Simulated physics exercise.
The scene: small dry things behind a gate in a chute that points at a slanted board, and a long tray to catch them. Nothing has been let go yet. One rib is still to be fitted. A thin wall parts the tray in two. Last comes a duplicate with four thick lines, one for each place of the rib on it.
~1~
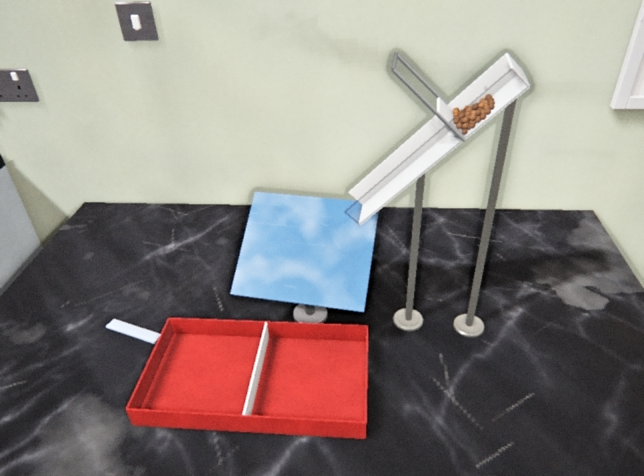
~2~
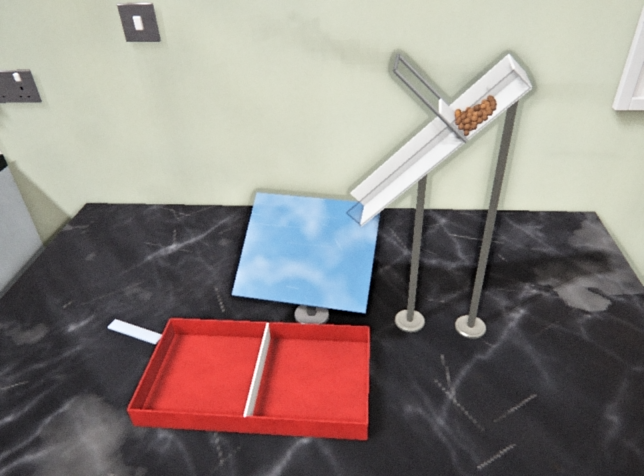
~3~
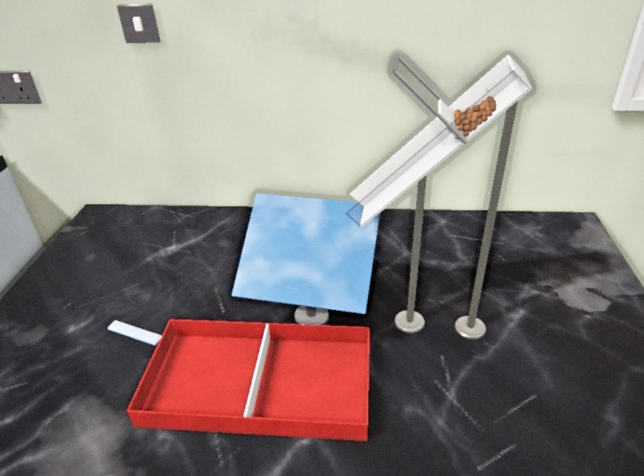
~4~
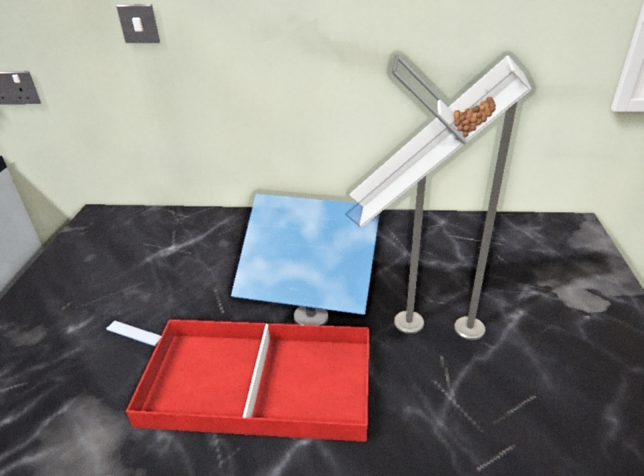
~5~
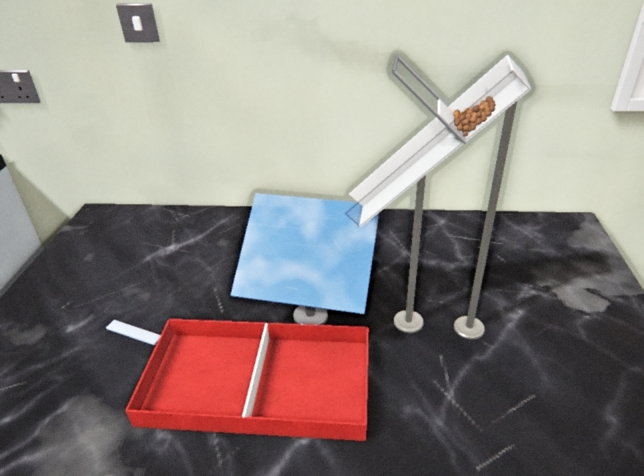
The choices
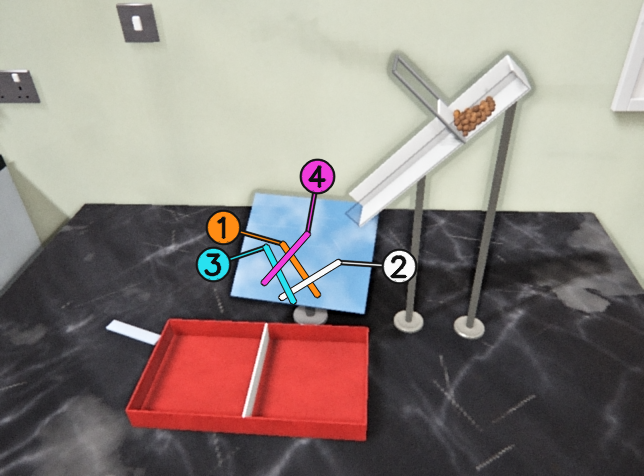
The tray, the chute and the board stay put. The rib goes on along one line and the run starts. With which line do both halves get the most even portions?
The answer is line 4.
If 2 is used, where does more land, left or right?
More lands on the left.
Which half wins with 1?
The right half.
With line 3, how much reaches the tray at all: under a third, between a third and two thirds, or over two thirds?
It is over two thirds.
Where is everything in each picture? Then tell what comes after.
The first frame shows load behind the gate at (468, 115), cereal balls; lip of the chute at (362, 215), sloping fairly steeply.
The second frame shows middle of the board at (307, 249), tilted fairly steeply; middle of its low edge at (297, 304); of its high edge at (317, 198).
The third frame shows front corners of the tray at (128, 411) and (367, 424); front end of its middle wall at (245, 418); gate still shut at (443, 111).
The fourth frame shows middle of the load at (469, 117); lip at (362, 217).
The fifth frame shows middle of the load at (469, 117); lip at (362, 216).
On the marked copy, line 1 from (282, 244) to (317, 294); line 2 from (338, 262) to (281, 297); line 3 from (266, 247) to (293, 301); line 4 from (307, 234) to (264, 282).
With 1, of what is caught, a small part in the left half, nearly all in the right.
With 2, of what is caught, nearly all in the left half, a stray few in the right.
With 3, of what is caught, a small part in the left half, nearly all in the right.
With 4, of what is caught, about half in the left half, about half in the right.
